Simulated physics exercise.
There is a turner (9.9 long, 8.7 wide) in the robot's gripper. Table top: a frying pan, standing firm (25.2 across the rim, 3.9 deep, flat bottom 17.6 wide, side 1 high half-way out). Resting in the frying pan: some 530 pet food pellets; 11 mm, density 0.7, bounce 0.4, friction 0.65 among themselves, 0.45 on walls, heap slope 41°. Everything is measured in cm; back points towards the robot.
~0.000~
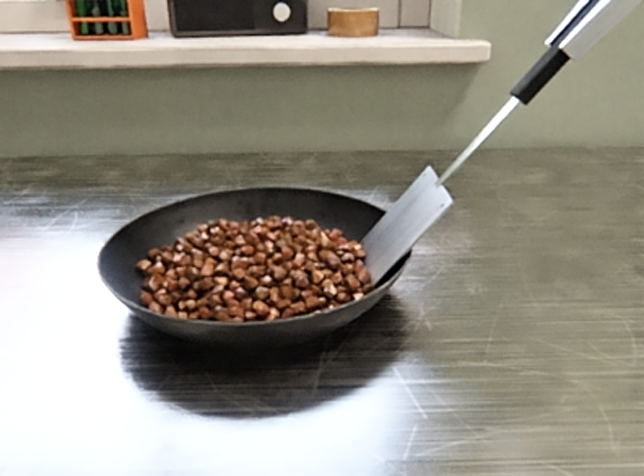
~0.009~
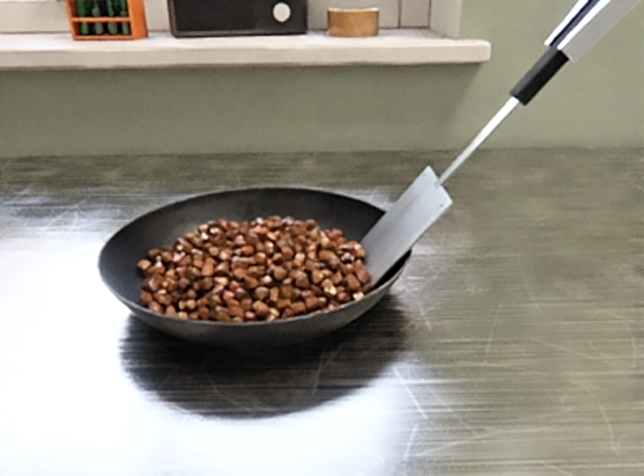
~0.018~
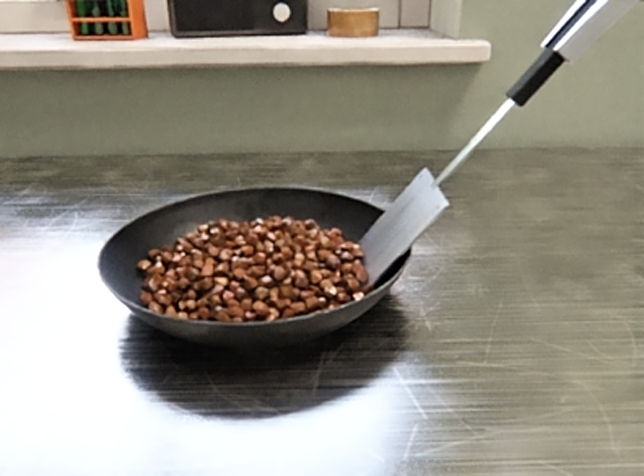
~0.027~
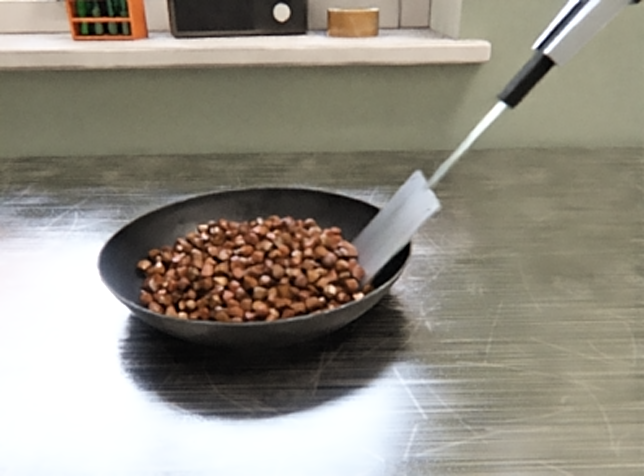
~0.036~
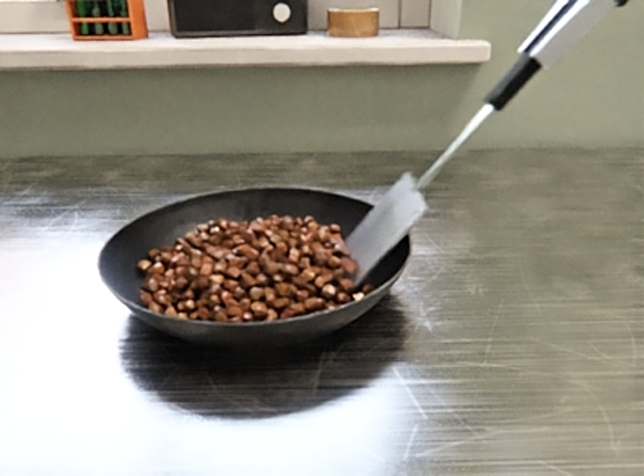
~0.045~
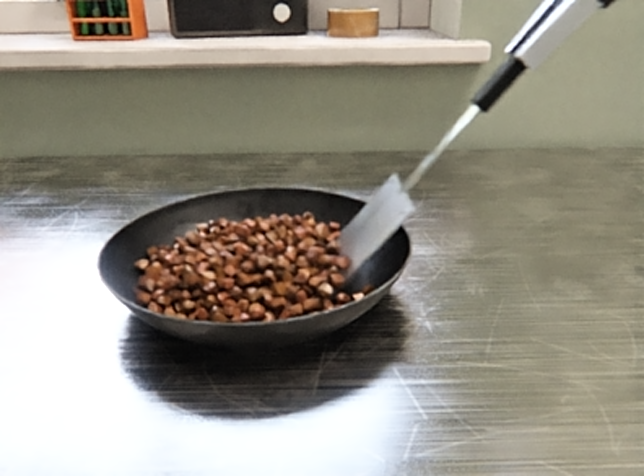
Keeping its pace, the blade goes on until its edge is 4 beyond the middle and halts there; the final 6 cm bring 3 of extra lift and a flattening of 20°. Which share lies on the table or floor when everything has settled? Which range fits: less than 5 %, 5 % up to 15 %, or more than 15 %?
The range that fits is 5 % up to 15 %.
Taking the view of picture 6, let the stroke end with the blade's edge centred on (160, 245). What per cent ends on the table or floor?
Close to 35 per cent finishes on the table or floor.
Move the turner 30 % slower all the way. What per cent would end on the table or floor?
5 per cent, about.
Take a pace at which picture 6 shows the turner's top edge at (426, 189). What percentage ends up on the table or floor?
Expect about 0 per cent there.
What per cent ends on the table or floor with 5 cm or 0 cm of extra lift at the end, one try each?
15 and 0 %.
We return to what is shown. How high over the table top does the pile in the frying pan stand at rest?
Roughly 5.5 centimetres.
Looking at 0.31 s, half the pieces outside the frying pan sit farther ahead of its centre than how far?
About 16 cm.
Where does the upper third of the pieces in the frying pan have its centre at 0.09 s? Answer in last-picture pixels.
I'd say close to (230, 242).
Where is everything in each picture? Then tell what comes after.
In the first frame, turner top edge at (441, 183), sloping 51°; upper third of the load around (261, 259), from x 145 to 370, top at y 220; 530 in the frying pan.
In the second frame, turner top edge at (440, 183), sloping 51°; upper third of the load around (261, 259), from x 145 to 370, top at y 220.
In the third frame, turner top edge at (437, 185), sloping 51°; upper third of the load around (264, 258), from x 145 to 370, top at y 220.
In the fourth frame, turner top edge at (428, 187), sloping 51°; upper third of the load around (267, 257), from x 145 to 370, top at y 220.
In the fifth frame, turner top edge at (417, 189), sloping 51°; upper third of the load around (268, 255), from x 145 to 370, top at y 220.
In the sixth frame, turner top edge at (403, 190), sloping 51°; upper third of the load around (263, 251), from x 140 to 370, top at y 220; 530 in the frying pan.
After 0.07 s, sloping 50°, highest piece 6 above the table; 530 in the frying pan.
After 0.09 s, sloping 44°, highest piece 7 above the table; 530 in the frying pan.
After 0.31 s, sloping 31°, highest piece 6 above the table; 483 in the frying pan, 39 on the table or floor, 8 on the blade or in flight.
After 1.36 s, sloping 31°, highest piece 5 above the table; 482 in the frying pan, 48 on the table or floor.
At rest, 482 in the frying pan, 48 on the table or floor. That is 9 % on the table or floor.
